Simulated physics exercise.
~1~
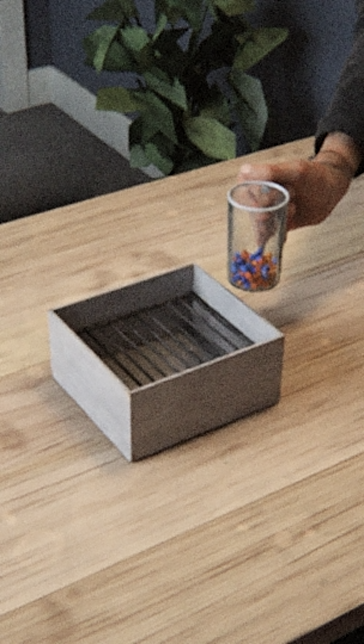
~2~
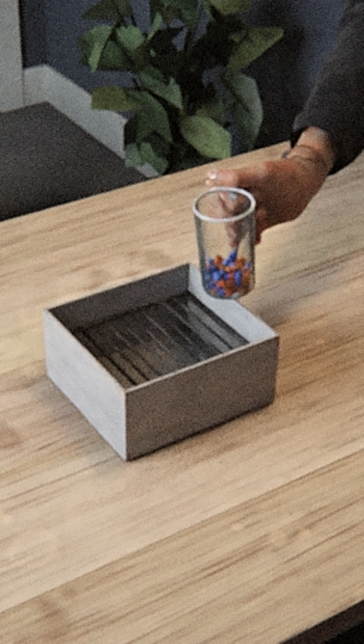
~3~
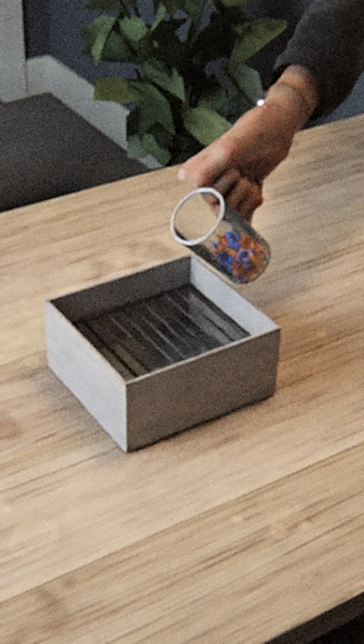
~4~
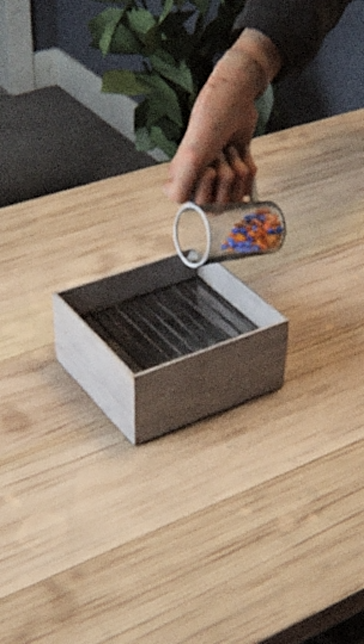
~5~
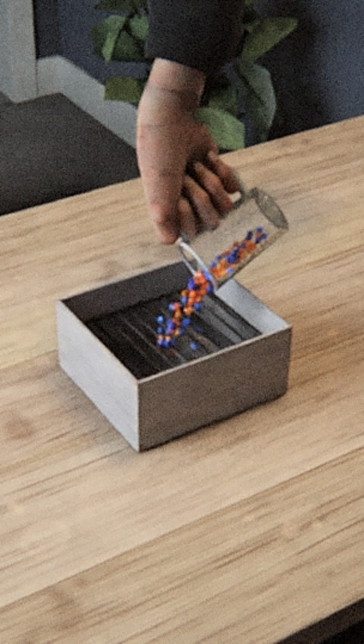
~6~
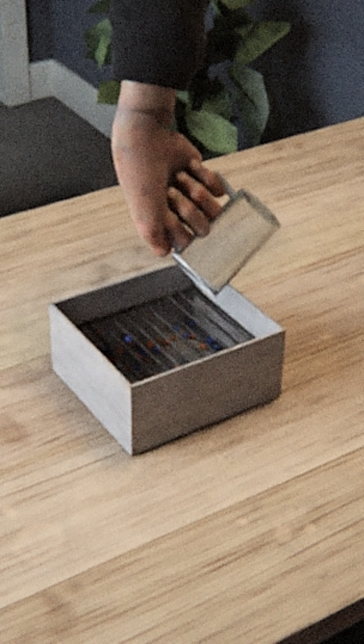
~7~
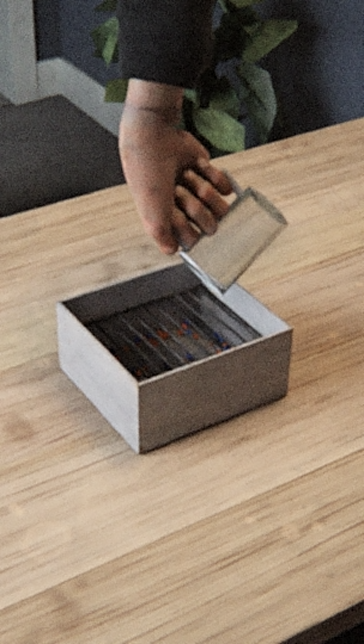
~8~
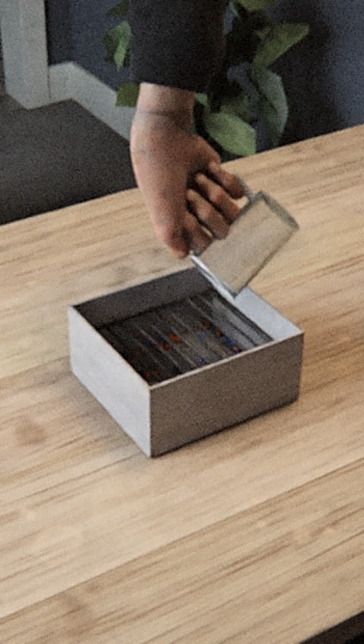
A hand in a dark sleeve holds a clear cup of small blue and orange pieces above a square grey box with a dark wire rack across it. The box sits on a light wooden table, seen from above at an angle by a slightly swaying camera, with a leafy plant and dark seat behind. The hand moves the cup left, then tips it onto its side over the box. The mixed pieces spill in a stream onto the rack and drop through. The cup tilts further until it is empty, and both colours end up beneath the wires.
